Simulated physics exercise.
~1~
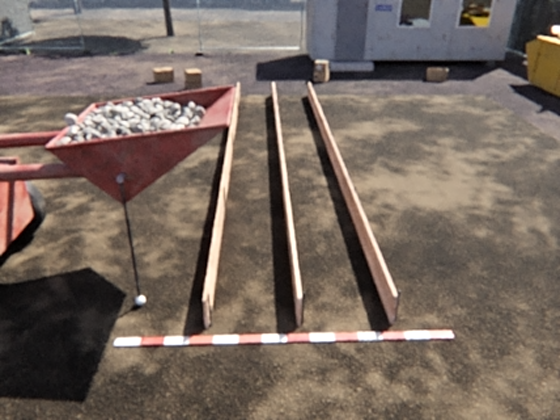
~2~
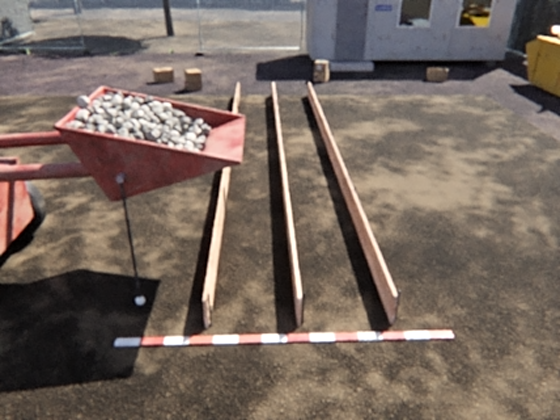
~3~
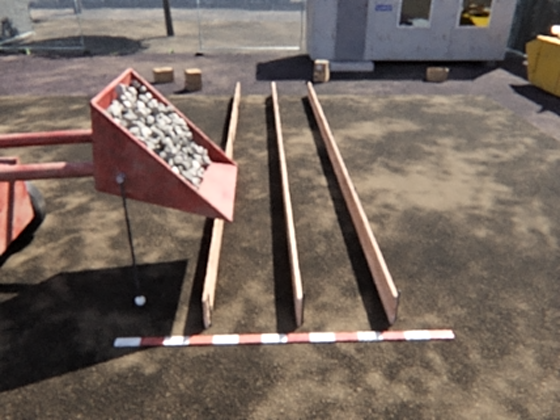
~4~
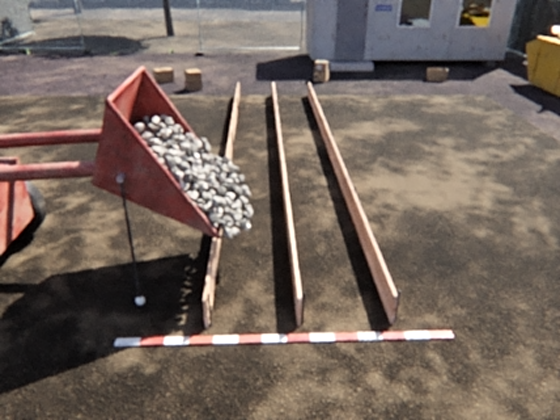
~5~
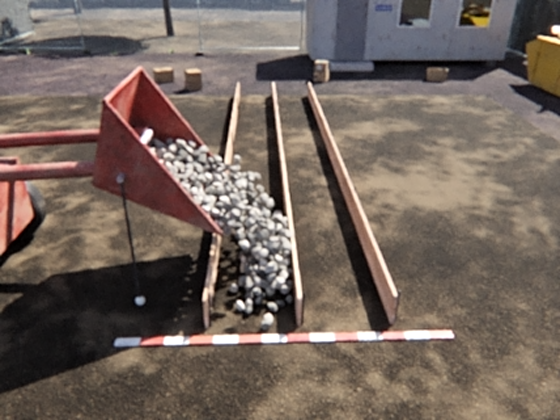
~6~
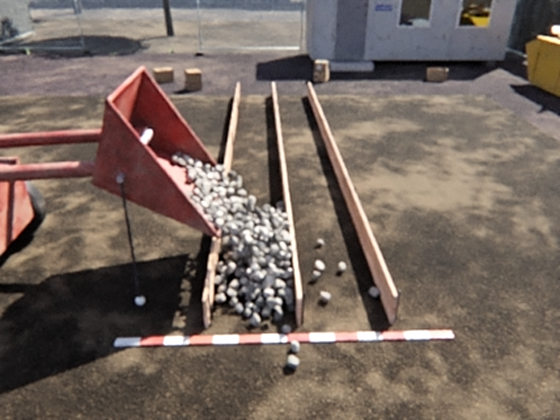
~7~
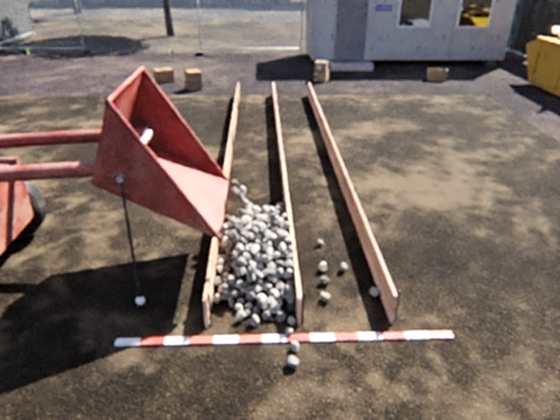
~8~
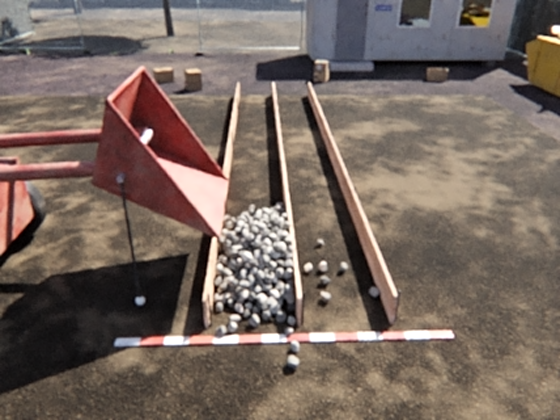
Red loader bucket tipping forward and pouring grey stones between wooden boards, nearly all settling in the near bay, a few beyond.
